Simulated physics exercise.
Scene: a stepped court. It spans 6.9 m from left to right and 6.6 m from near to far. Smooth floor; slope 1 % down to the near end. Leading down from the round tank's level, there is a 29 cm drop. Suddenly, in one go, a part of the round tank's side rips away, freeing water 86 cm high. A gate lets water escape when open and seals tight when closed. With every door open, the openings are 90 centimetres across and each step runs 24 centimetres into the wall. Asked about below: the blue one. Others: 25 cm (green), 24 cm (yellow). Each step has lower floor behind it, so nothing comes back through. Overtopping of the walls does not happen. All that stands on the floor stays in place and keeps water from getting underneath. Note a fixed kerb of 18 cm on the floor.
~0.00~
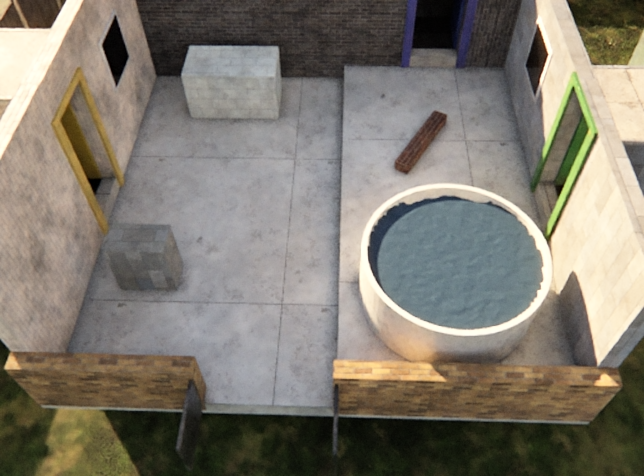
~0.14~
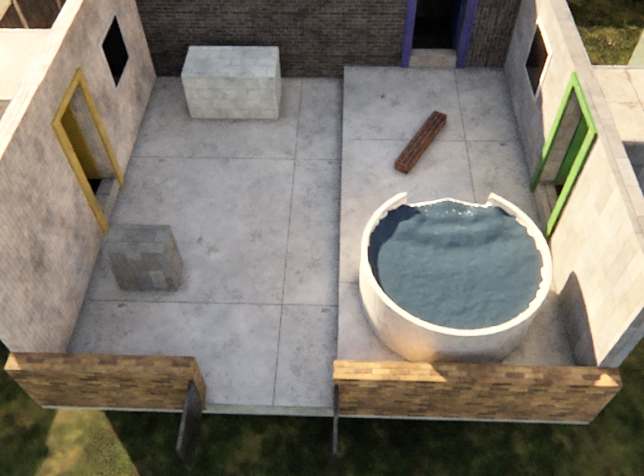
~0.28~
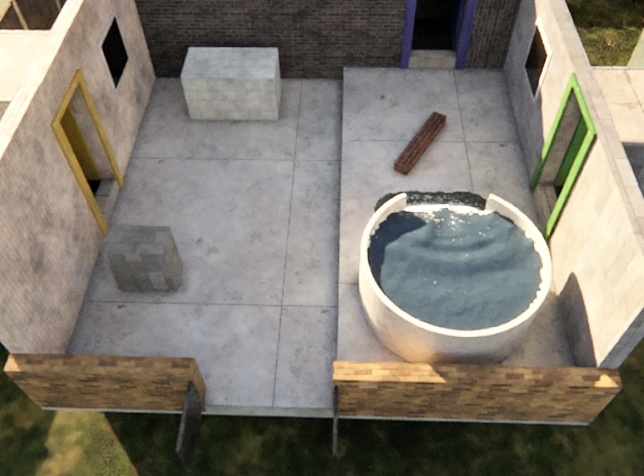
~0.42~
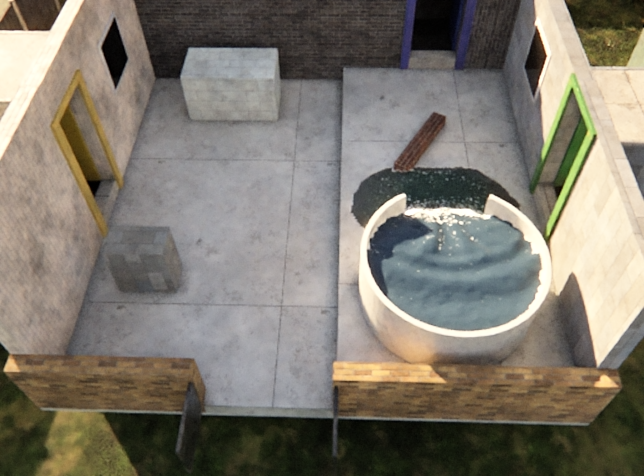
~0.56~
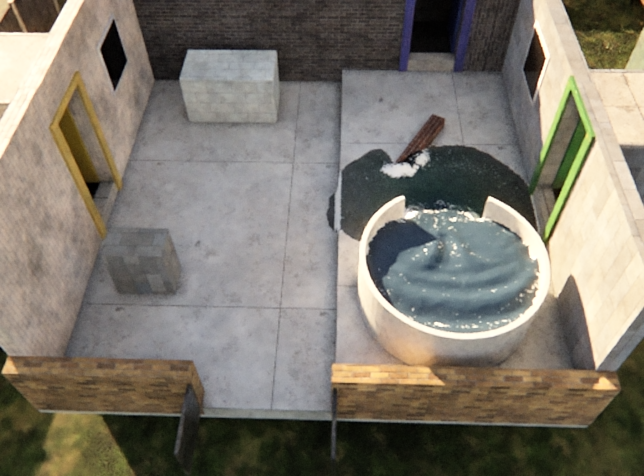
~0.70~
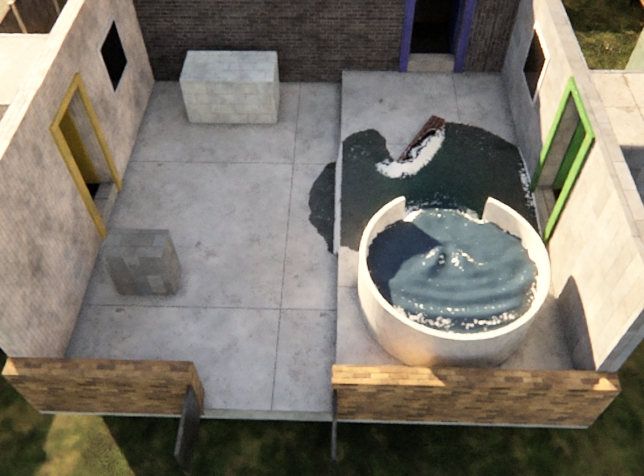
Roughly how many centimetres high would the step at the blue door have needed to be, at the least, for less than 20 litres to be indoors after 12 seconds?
At least 21 cm or so.
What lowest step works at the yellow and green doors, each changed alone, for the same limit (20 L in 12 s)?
You'd want about 12.0 centimetres at yellow and about 7.5 centimetres at green.
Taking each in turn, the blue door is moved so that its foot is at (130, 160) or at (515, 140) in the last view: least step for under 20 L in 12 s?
In turn: About 12.0 cm, about 19 cm.
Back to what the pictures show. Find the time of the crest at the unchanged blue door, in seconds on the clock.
The depth peaks at about 2.0 seconds.
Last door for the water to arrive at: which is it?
That's the yellow door, which comes last.
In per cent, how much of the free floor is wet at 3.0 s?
Wet share: Near 50 %.
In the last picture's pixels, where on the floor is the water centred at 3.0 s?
The centre of all the water is around (412, 179).
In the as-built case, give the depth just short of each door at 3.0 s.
Before green it's 4 cm, before yellow 0 cm, before blue 26 cm.
After 1.4 s water covers 35 % of the floor, deepest (54 cm) near (500, 75); it has not reached the blue door.
After 3.0 s water covers 50 % of the floor, deepest (40 cm) near (472, 75); 26 cm at the blue door, 3 litres in over its 24 cm step.
After 12.0 s water covers 95 % of the floor, deepest (16 cm) near (576, 391); 4 cm at the blue door, 10 litres in over its 24 cm step.
At the blue door as built, the water arrived by 1.5 s and peaked near 27 cm at 2.0 s.
With a step of 19 cm, 34 litres would have come in within the 12 s; with 25.5 cm, 7 litres. So under 20 litres takes about 21 cm.
